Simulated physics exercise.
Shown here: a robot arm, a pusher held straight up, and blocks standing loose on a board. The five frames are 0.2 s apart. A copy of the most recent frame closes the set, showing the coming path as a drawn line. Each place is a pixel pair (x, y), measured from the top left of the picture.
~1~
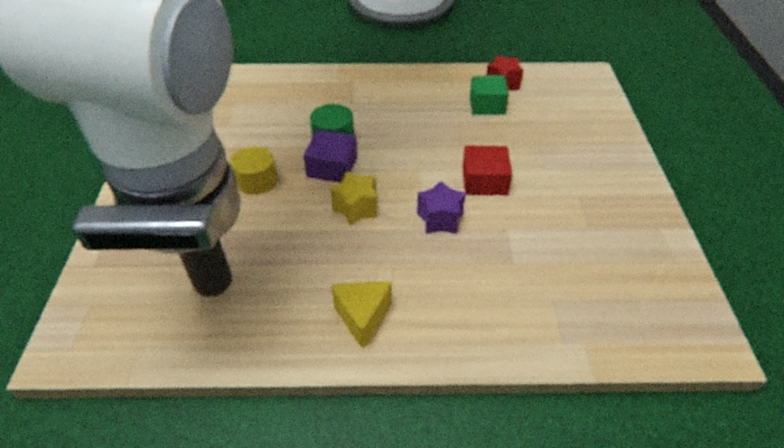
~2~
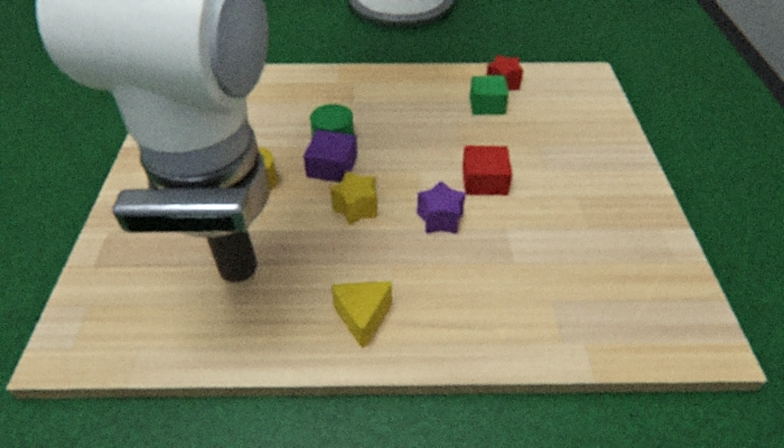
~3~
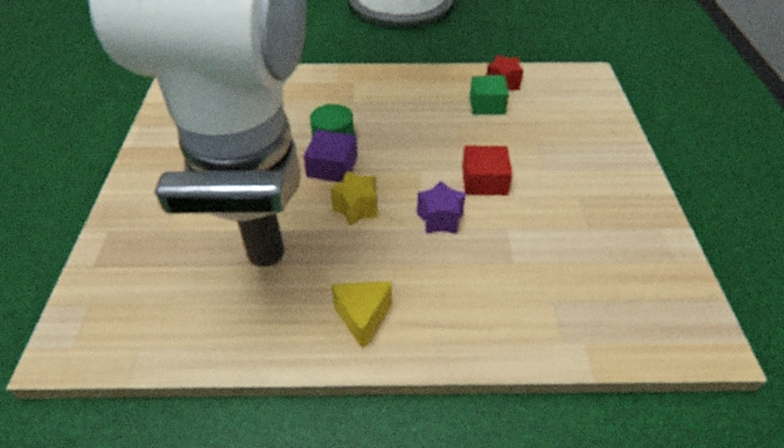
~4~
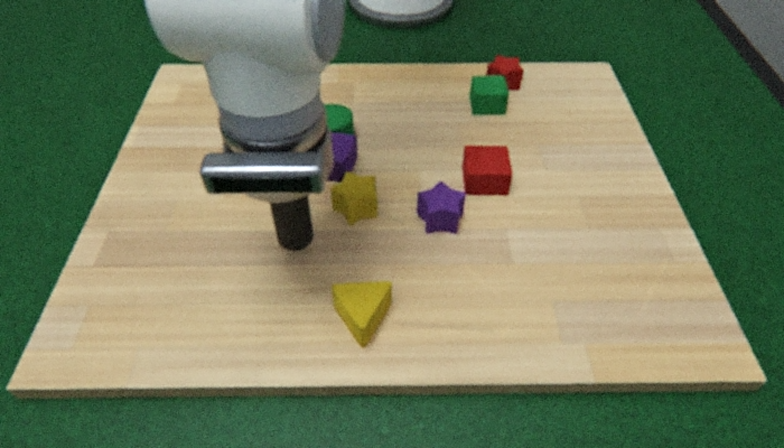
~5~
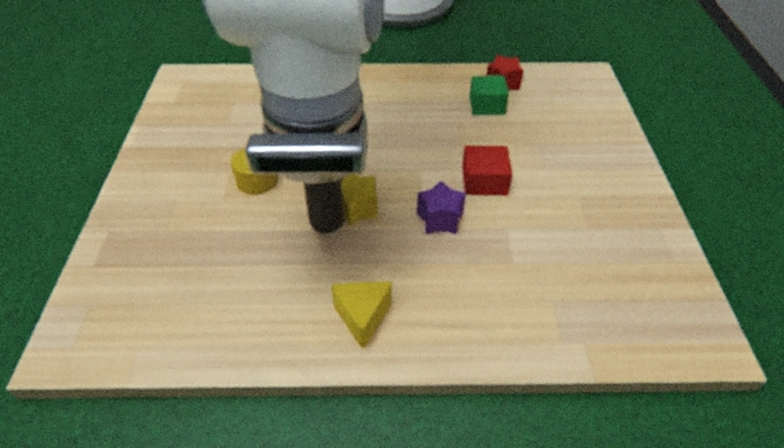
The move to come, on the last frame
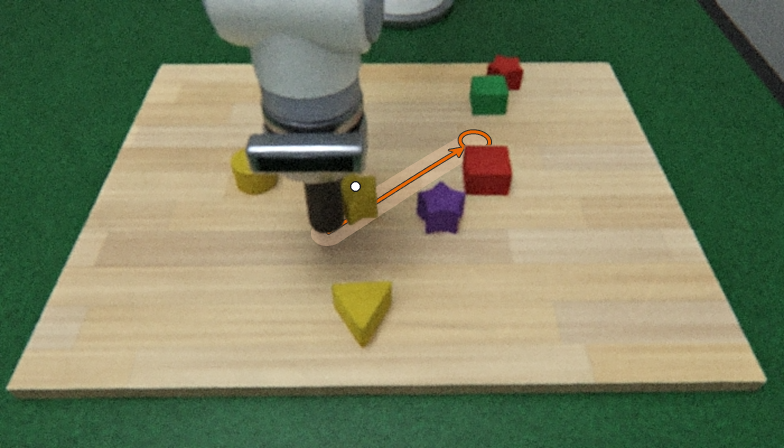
A robot arm moving a dark upright pusher rightward and away across a wooden board, nearing a yellow star-shaped block among motionless coloured blocks.
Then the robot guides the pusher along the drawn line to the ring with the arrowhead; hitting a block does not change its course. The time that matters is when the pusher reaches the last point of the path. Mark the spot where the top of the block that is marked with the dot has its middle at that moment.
I predict (427, 121).
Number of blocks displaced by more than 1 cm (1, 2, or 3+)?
One block moves.
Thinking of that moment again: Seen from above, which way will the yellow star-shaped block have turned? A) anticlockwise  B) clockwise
My pick is A.
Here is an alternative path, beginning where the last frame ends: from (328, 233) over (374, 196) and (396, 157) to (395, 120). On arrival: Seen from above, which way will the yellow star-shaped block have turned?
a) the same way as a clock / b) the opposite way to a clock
Choice a: The same way as a clock.
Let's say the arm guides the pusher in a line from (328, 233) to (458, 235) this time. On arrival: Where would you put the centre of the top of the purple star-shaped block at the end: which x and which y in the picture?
So, by the moment the path ends, you'll find the top centre of the purple star-shaped block at (465, 189).
Path on the board, straight from (328, 233) to (475, 141); the dot is on the yellow star-shaped block.
On the path given first. One third of the way, pusher (382, 188); yellow star-shaped block (395, 156), turned 25° anticlockwise.
Two thirds of the way, pusher (431, 157); yellow star-shaped block (423, 127), turned 65° anticlockwise.
At the end, pusher (476, 131); yellow star-shaped block (427, 121), turned 100° anticlockwise; red square block in place.
